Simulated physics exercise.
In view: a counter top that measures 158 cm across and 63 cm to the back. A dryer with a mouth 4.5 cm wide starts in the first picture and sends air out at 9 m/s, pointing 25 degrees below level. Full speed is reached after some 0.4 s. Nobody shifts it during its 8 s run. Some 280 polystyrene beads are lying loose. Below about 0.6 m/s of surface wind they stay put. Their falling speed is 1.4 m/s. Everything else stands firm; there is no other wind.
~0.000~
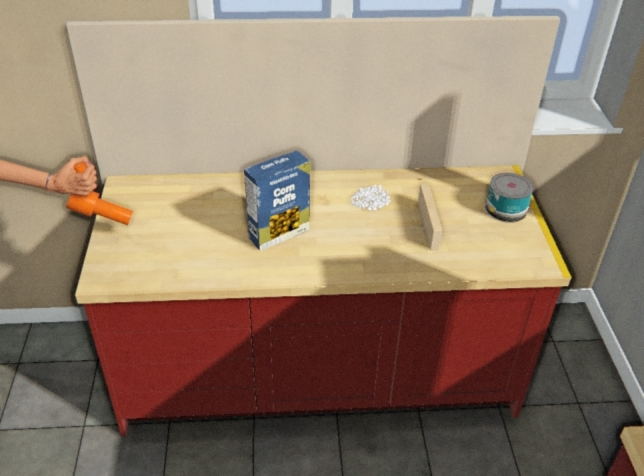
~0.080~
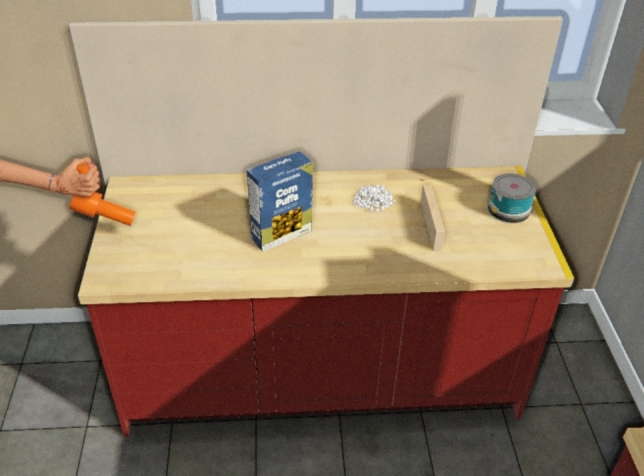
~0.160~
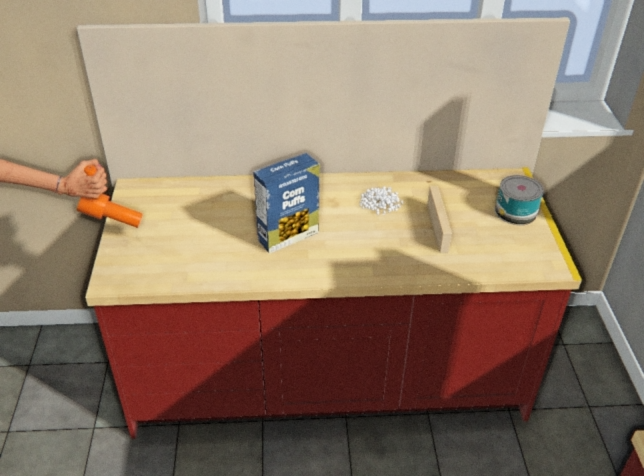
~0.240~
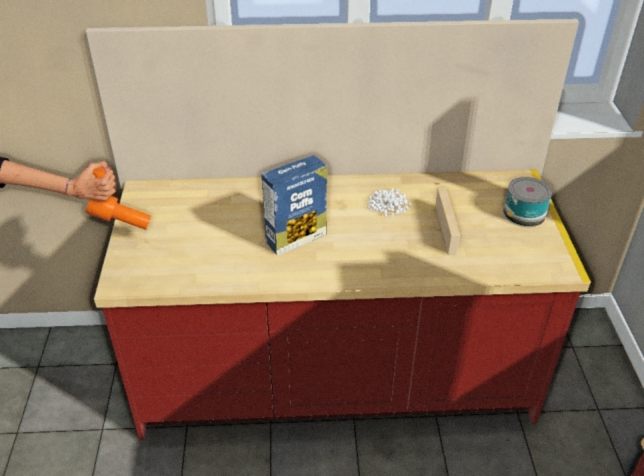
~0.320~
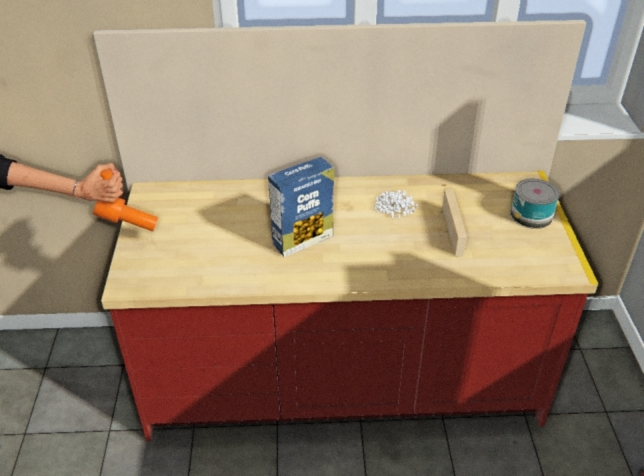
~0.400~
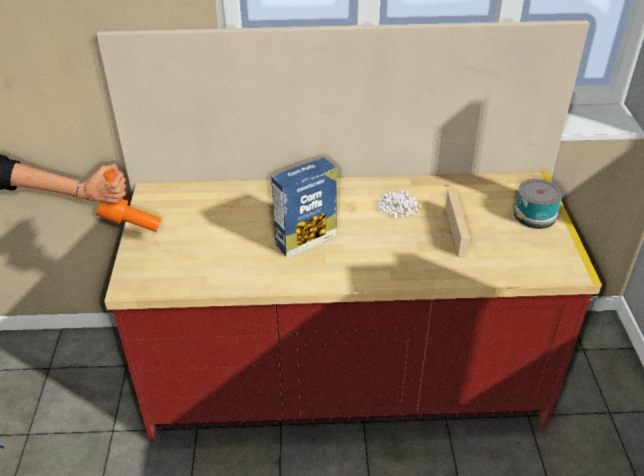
In this clip, a hand holds an orange dryer at the left end of a wooden counter, facing a corn puffs box, small white beads, a board and a can; nothing on the counter moves as the view shifts slightly.
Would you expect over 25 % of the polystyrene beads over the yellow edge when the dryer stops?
More than a quarter over the yellow edge: Yes.
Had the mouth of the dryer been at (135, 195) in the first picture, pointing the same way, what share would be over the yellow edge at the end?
It would be near 50 %.
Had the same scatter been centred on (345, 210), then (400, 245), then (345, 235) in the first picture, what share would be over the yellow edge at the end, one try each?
In turn about 40 %, 10 %, 2 %.
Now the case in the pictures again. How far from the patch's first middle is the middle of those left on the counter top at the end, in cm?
Roughly 35 cm.
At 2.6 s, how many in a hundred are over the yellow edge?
Near 60 %.
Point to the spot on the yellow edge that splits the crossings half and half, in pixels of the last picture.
At about (550, 178).
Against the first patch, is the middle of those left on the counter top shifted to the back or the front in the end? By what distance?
To the front, by about 5 cm.
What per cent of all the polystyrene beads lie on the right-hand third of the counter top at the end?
Near 40 %.
After 1.6 s, 9 % are over the yellow edge; the middle of those still in play is near (508, 193); 6 % have settled or left.
After 2.6 s, 56 % are over the yellow edge; the middle of those still in play is near (474, 207); 61 % have settled or left.
After 4.4 s, 59 % are over the yellow edge; the middle of those still in play is near (475, 208); 67 % have settled or left.
After 8.0 s, at the end, 62 % are over the yellow edge; the middle of those still in play is near (496, 210).
